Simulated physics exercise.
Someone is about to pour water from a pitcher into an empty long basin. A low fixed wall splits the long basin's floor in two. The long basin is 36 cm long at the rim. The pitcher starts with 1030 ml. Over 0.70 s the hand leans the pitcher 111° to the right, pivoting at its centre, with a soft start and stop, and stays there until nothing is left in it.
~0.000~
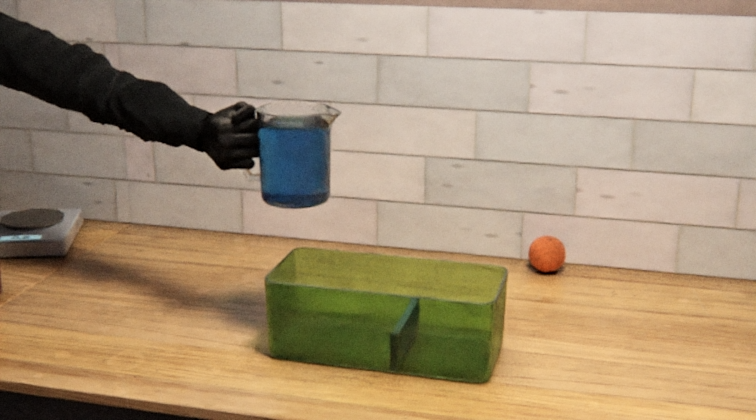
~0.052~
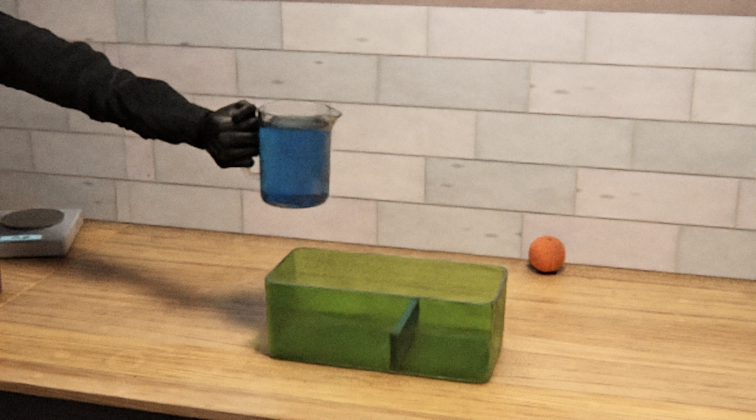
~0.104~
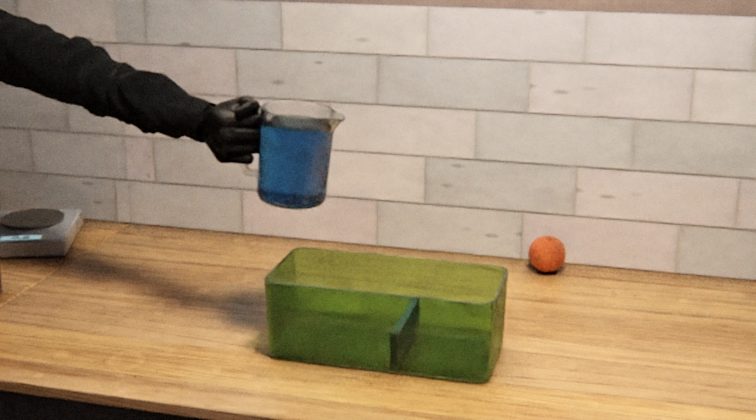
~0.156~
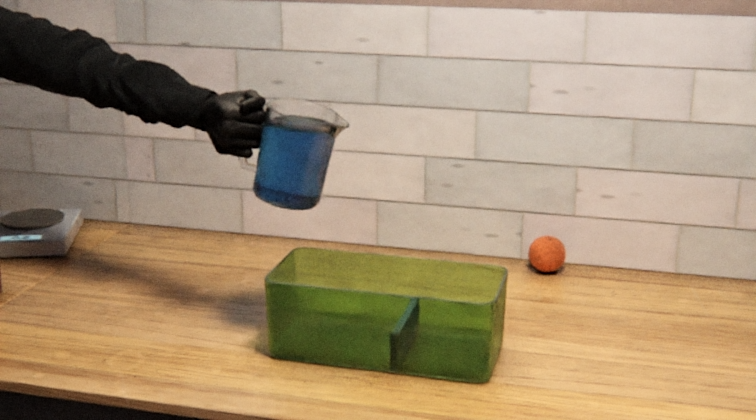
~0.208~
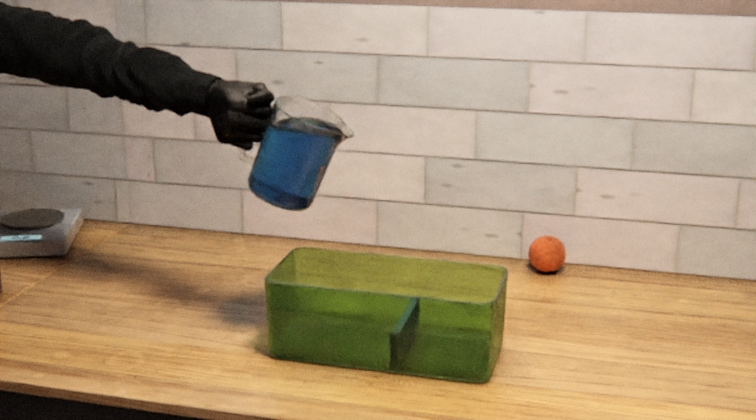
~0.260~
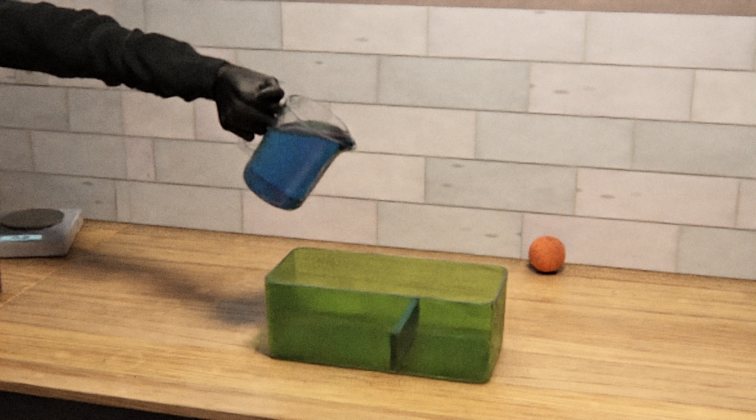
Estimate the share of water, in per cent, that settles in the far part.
About 14 per cent.
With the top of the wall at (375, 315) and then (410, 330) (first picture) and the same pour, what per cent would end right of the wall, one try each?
First 85, then 20 per cent.
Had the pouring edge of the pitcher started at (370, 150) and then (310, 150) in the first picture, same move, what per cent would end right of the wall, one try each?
First 60, then 5 per cent.
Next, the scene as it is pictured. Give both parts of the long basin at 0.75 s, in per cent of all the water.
Some 52 per cent left and 14 right.
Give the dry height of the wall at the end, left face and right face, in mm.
Some 34 mm on the left and 52 mm on the right.
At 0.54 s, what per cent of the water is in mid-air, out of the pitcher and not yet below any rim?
Some 28 per cent.
By 0.54 s the tilt is 98° and 61 per cent is still to pour, 5 is left of the wall and 7 right of it.
By 0.75 s the tilt is 111° and 15 per cent is still to pour, 52 is left of the wall and 13 right of it.
By 0.96 s the tilt is 111° and 2 per cent is still to pour, 68 is left of the wall and 13 right of it.
By 1.20 s the tilt is 111° and 0 per cent is still to pour, 74 is left of the wall and 14 right of it.
At rest 75 per cent lies left of the wall, 14 right of it and 11 outside.
